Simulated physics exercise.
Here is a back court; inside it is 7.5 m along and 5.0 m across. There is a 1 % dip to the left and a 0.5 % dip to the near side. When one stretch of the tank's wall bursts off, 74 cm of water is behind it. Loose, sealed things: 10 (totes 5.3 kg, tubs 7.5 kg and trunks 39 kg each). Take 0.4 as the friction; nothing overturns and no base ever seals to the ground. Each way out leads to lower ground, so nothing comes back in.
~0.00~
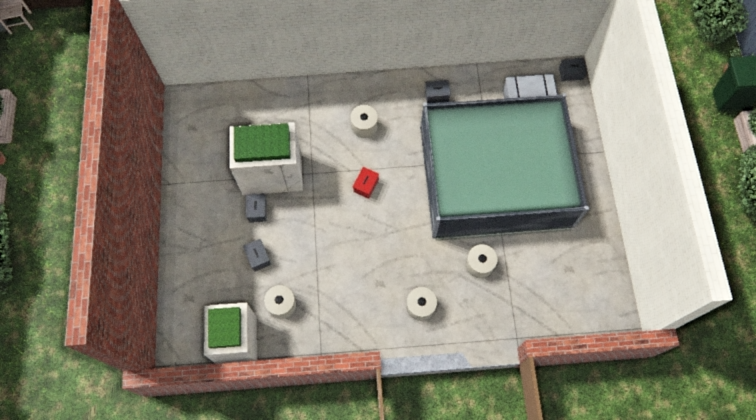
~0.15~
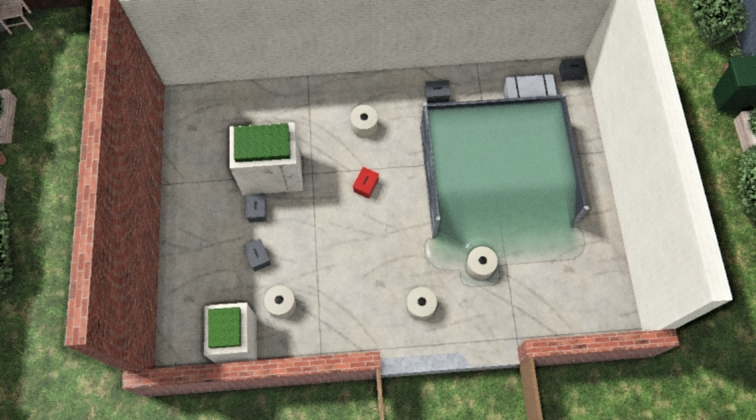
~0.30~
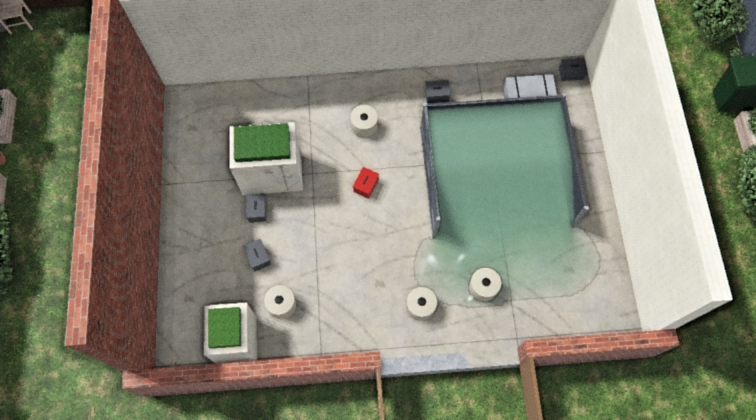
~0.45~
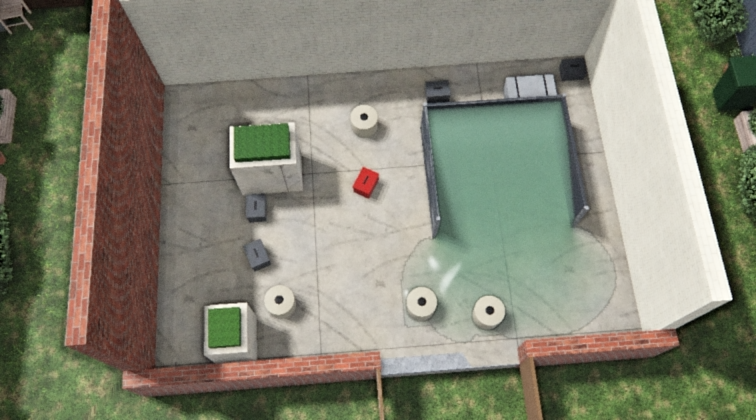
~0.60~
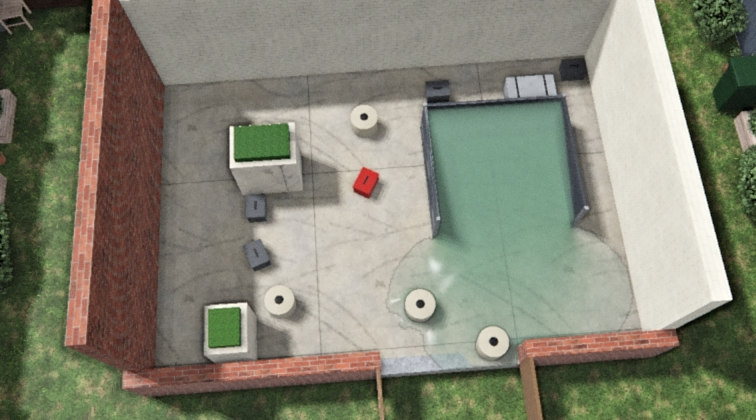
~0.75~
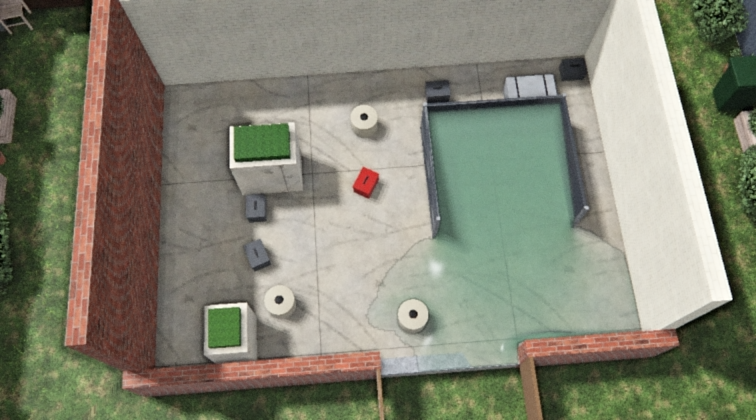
Water pours from the tank's open near side across the court, pushing two round tubs nearward.
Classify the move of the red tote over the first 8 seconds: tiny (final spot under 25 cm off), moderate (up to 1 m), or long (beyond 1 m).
Tiny.
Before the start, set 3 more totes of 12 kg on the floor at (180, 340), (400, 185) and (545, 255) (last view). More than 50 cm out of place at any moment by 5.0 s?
First inside the limit, then inside the limit, then outside the limit.
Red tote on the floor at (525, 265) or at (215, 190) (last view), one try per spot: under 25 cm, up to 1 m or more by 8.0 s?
Results, in order: Borne far off, then essentially stationary.
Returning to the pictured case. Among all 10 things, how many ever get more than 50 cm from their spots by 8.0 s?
It works out to 7.
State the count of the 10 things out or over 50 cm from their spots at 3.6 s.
The count is 2.
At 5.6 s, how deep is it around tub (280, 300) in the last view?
4 cm.
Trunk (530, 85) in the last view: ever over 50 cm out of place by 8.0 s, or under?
Answer: Not far enough.
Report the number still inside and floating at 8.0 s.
Of them, 3.
After 1.6 s the red tote is near (366, 180), 0.0 m from its start, aground; 1 of 10 are out; 1 afloat.
After 3.6 s the red tote is near (366, 180), 0.0 m from its start, aground; 2 of 10 are out; 1 afloat.
After 5.6 s the red tote is near (366, 180), 0.0 m from its start, aground; 2 of 10 are out; 1 afloat.
After 8.0 s the red tote is near (366, 180), 0.0 m from its start, aground; 2 of 10 are out; 3 afloat.
